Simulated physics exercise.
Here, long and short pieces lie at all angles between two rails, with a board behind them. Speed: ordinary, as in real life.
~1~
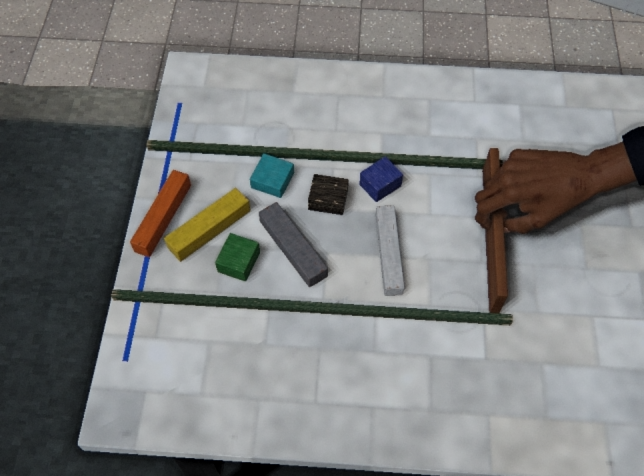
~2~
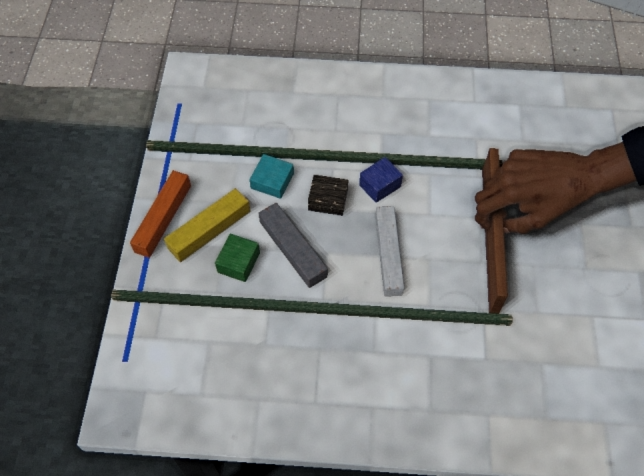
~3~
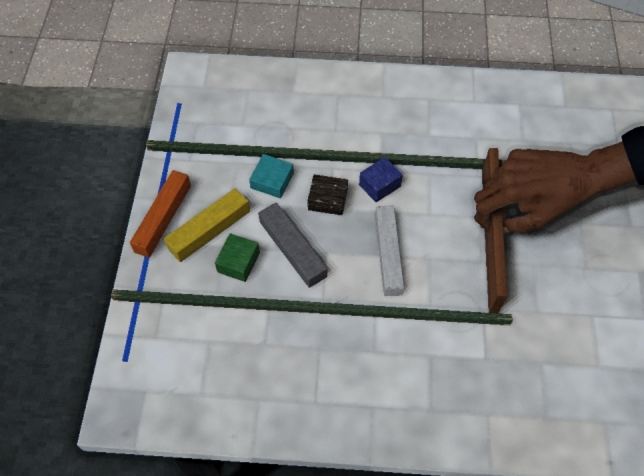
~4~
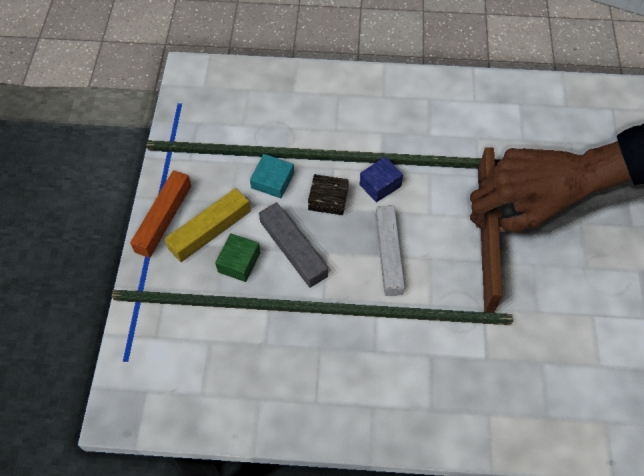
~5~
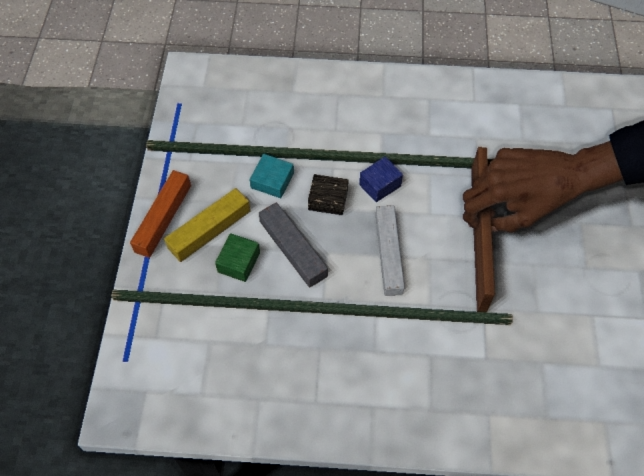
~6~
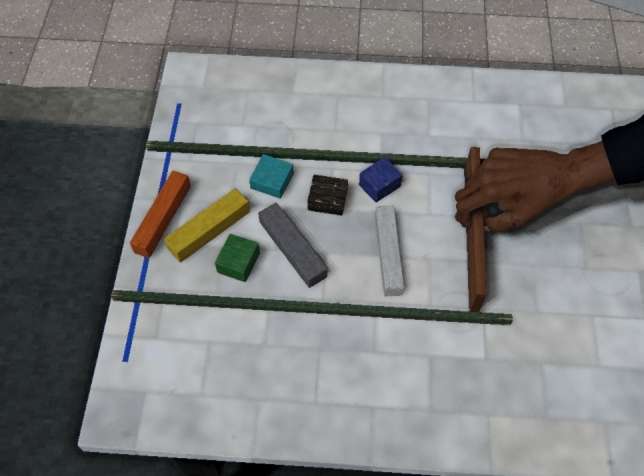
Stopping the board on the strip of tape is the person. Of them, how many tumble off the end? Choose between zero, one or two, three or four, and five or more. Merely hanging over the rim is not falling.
The count is five or more.
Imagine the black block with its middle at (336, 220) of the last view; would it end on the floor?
In the end it falls away.
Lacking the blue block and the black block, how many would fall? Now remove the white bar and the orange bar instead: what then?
In the first try 4, in the other 4.
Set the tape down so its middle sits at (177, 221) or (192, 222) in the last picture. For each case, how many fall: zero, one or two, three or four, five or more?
First tape: 3 or 4; second tape: Either one or two.
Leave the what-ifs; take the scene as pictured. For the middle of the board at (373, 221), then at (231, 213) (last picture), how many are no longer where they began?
First 3, then 8.
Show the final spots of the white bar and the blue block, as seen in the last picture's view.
The white bar comes to rest at (140, 237), and the blue block comes to rest at (149, 157).
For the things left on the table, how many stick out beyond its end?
My count gives 1.
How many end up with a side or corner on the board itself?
2.
Early on, none off yet; orange bar at rest near (161, 213); yellow bar at rest near (208, 225); green block at rest near (238, 258).
A while later, none off yet; orange bar moving near (158, 213); yellow bar travelled a little near (175, 229); green block travelled about its own width near (185, 265).
Finally, the number that fall off is five or more; lost, black block, grey bar, turquoise block, green block, yellow bar and orange bar.
